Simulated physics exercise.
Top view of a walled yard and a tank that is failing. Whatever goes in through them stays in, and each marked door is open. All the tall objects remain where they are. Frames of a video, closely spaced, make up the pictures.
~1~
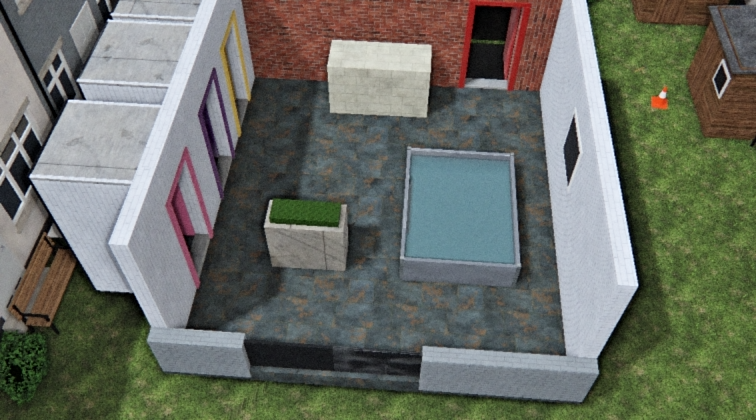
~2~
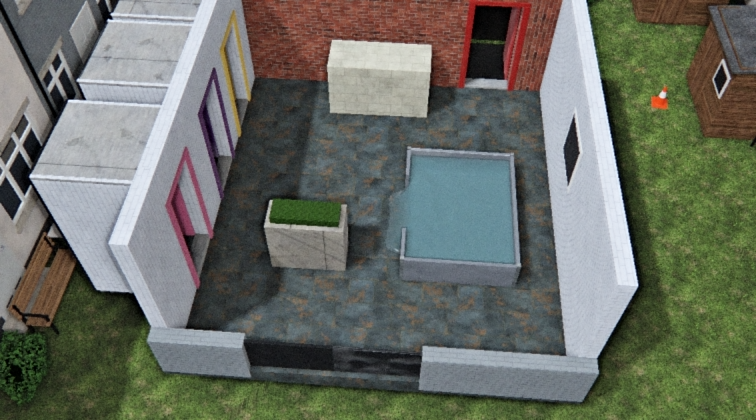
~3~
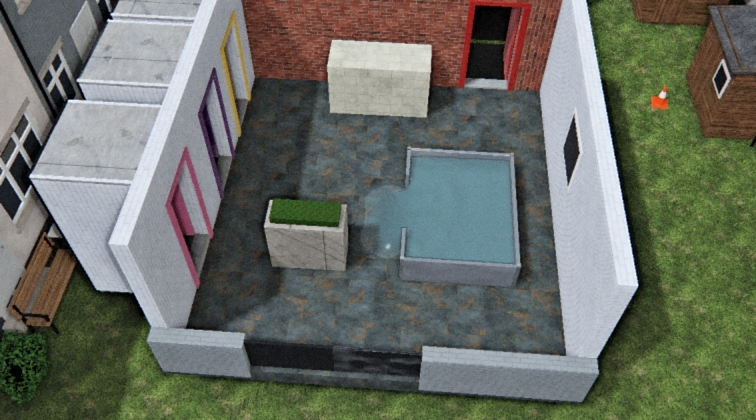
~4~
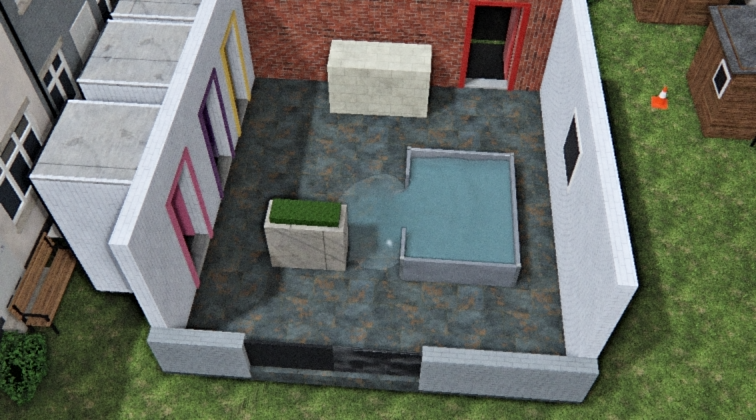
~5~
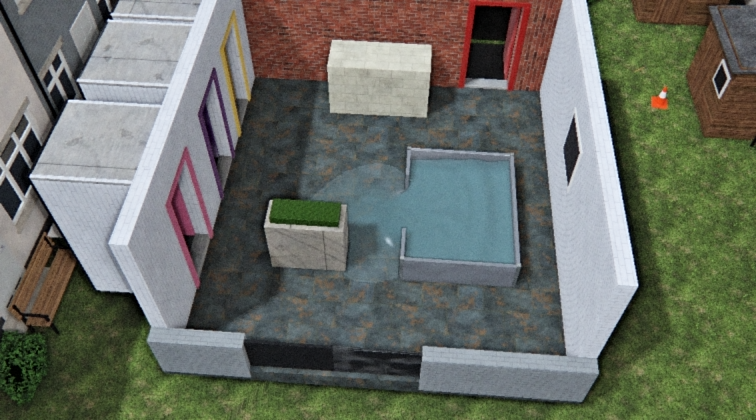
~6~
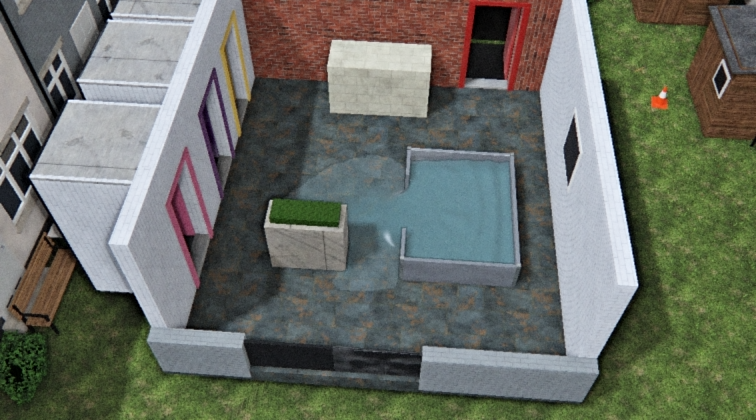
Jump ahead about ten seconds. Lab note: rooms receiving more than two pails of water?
As I see it, the yellow door is overrun past two buckets. The purple door is overrun past two buckets. The pink door is not overrun past two buckets. The red door is not overrun past two buckets.
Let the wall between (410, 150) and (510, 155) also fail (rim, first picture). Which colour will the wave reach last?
My answer is the door marked pink.
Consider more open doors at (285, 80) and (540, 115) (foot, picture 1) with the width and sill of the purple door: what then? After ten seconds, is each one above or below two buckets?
Log: Door one beats the mark; door two misses the mark.
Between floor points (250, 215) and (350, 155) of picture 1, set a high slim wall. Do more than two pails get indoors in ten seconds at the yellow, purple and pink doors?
Note - yellow: Does not reach it; purple: Does not reach it; pink: Crosses the line.
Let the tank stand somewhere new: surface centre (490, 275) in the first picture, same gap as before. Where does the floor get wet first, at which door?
Note: The one in pink.
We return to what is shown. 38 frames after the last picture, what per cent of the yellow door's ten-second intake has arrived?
Some 45 in a hundred.
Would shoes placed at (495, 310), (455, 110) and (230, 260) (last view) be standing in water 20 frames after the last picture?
Result, in the order given: Not wetted / not wetted / wetted.
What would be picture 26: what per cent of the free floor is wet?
Around 50 percent, give or take.
A moment on, water covers 25 % of the floor; the yellow door not reached, the purple door under two buckets in, the pink door not reached, the red door not reached.
Next, water covers 40 % of the floor; the yellow door wet at the sill, nothing in, the purple door over two buckets in, the pink door under two buckets in, the red door not reached.
Then, water covers 50 % of the floor; the yellow door under two buckets in, the purple door far over two buckets in, the pink door under two buckets in, the red door not reached.
Later, water covers 65 % of the floor; the yellow door over two buckets in, the purple door far over two buckets in, the pink door under two buckets in, the red door wet at the sill, nothing in.
In the end, water covers 90 % of the floor; the yellow door over two buckets in, the purple door far over two buckets in, the pink door under two buckets in, the red door wet at the sill, nothing in.
